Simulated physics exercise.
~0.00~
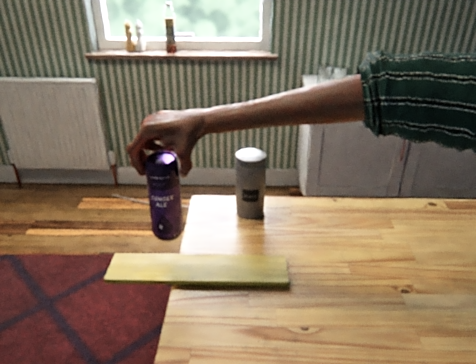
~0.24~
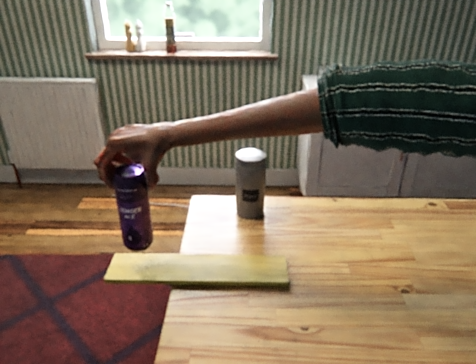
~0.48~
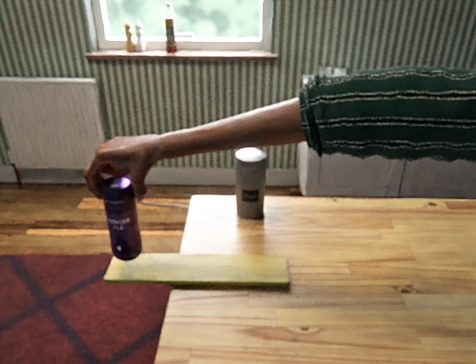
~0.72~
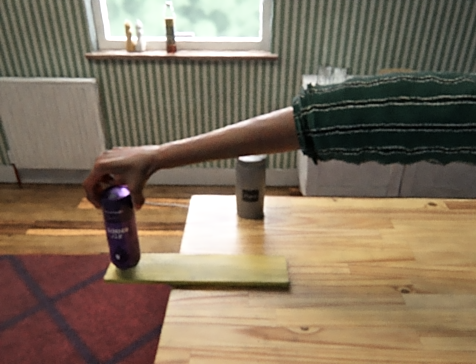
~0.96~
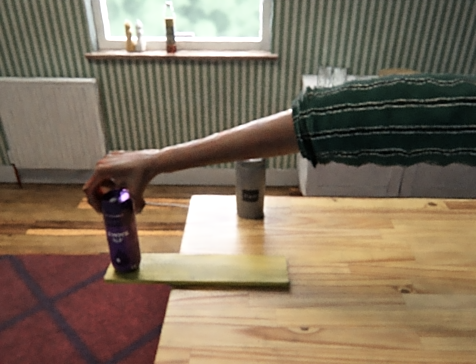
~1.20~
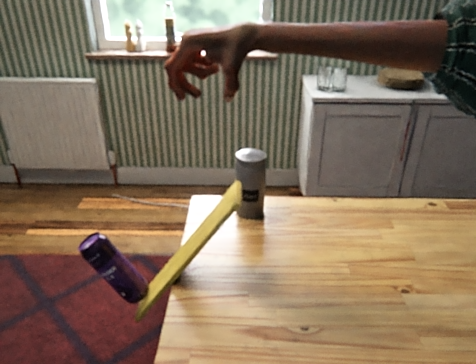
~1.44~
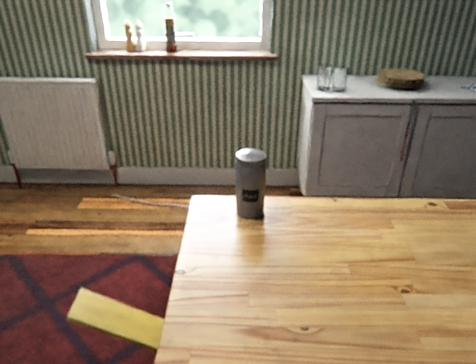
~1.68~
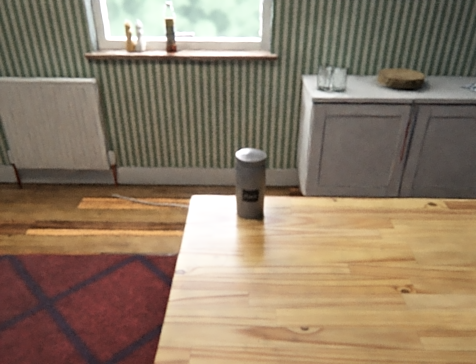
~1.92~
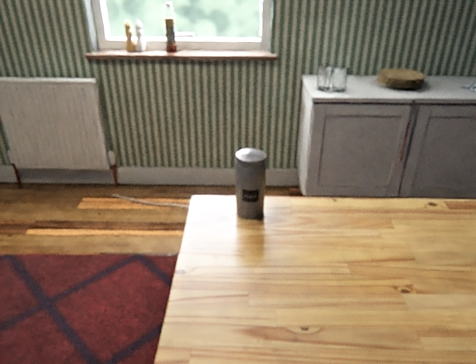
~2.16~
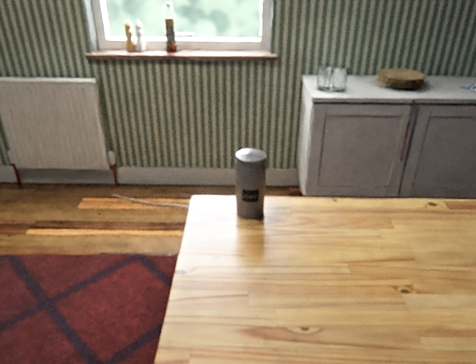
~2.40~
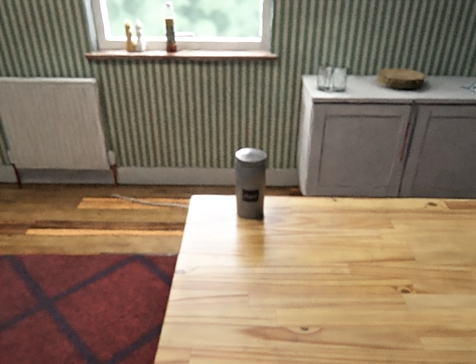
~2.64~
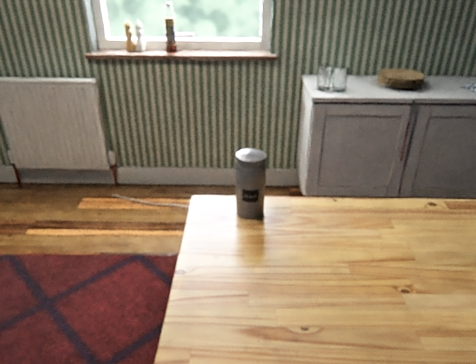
In a room with green striped wallpaper, seen from slightly above a pale wooden table, a yellow board juts over the table's left end above a dark red rug, while a grey jar stands near the far edge. A hand in a dark green striped sleeve carries a purple can leftward and lowers it upright onto the board's overhanging end. The hand lets go and draws back, and the board tips steeply as the can leans and slides away. Both drop past the table's edge and out of sight, leaving the grey jar standing unmoved on the table.
